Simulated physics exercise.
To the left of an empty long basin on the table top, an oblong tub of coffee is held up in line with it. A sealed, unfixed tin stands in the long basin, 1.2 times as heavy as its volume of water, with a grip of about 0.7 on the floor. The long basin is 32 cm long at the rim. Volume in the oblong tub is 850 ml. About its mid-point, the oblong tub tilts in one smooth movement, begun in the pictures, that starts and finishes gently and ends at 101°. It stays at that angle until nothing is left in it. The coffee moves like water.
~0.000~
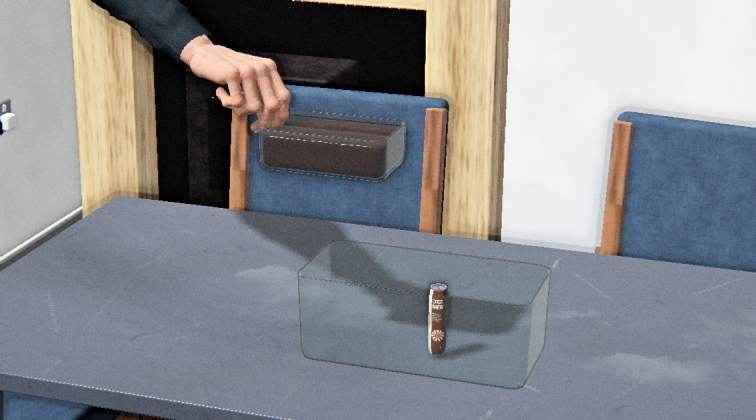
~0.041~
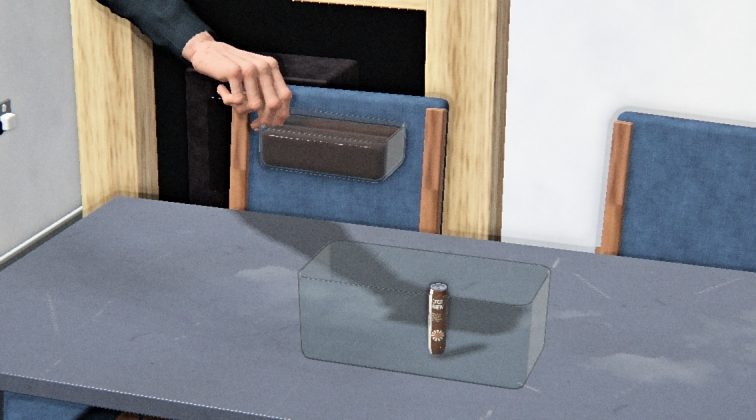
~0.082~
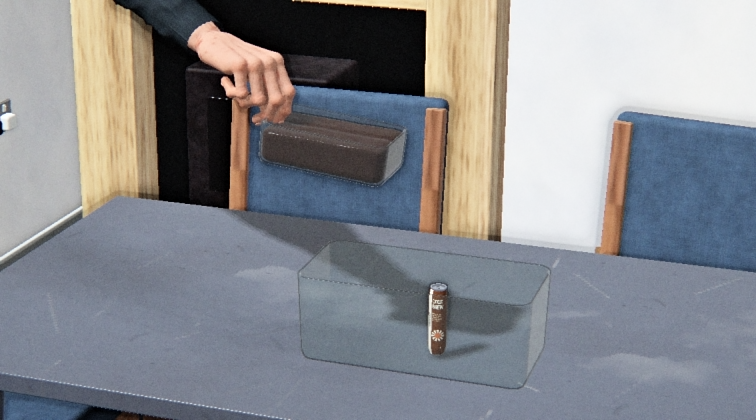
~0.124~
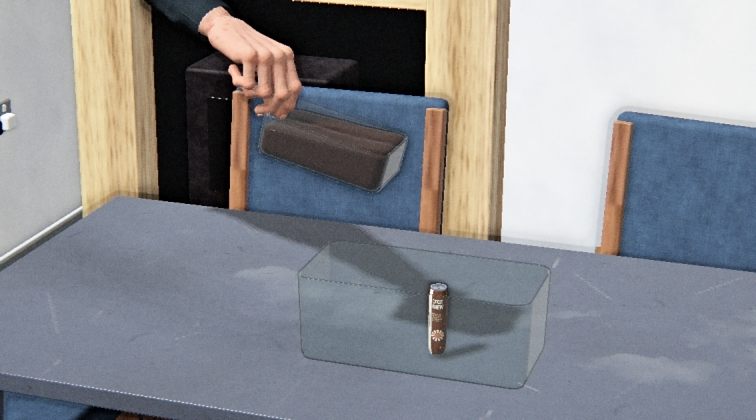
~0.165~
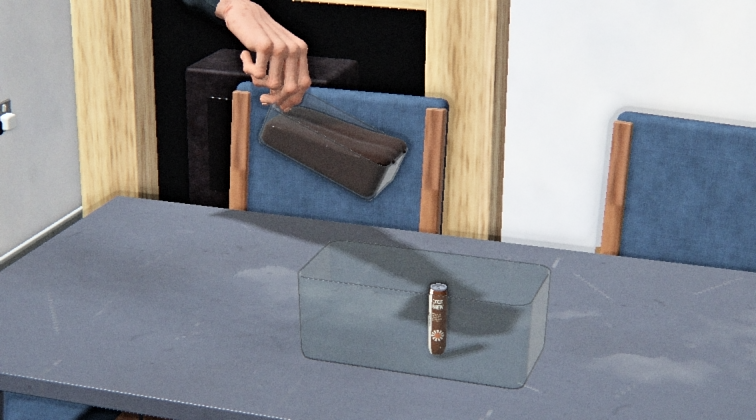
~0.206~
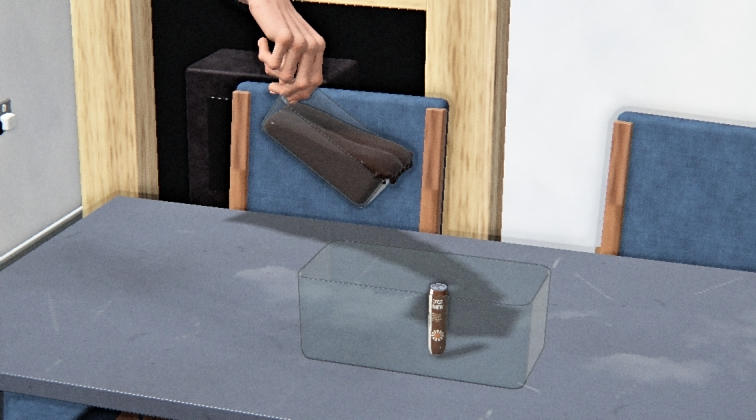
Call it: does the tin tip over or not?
It tips over.
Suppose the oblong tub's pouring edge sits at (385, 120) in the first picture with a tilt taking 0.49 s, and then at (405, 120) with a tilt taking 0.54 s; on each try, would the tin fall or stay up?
The tin overturns the first time and stays vertical the second time.
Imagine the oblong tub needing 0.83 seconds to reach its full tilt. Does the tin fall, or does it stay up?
Outcome - the tin stays erect.
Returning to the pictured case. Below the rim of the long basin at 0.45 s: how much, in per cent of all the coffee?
I reckon close to 40 percent of it.
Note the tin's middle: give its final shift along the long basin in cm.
Some 8.5 cm.
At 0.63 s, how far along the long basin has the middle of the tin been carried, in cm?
Around 3 centimetres.
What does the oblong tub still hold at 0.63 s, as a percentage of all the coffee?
Close to 3 percent of the total.
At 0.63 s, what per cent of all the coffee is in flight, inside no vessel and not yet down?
About 6 % of the total.
Then, 0.45 s in, the tilt is 97° and 10 per cent is still to pour; the tin stands where it began.
Then, 0.63 s in, the tilt is 101° and 3 per cent is still to pour; the tin stands 3 cm from where it began.
Then, 0.82 s in, the tilt is 101° and 0 per cent is still to pour; the tin leans 34°.
Then, 1.02 s in, the tilt is 101° and 0 per cent is still to pour; the tin lies on its side.
Finally, the tin lies on its side.
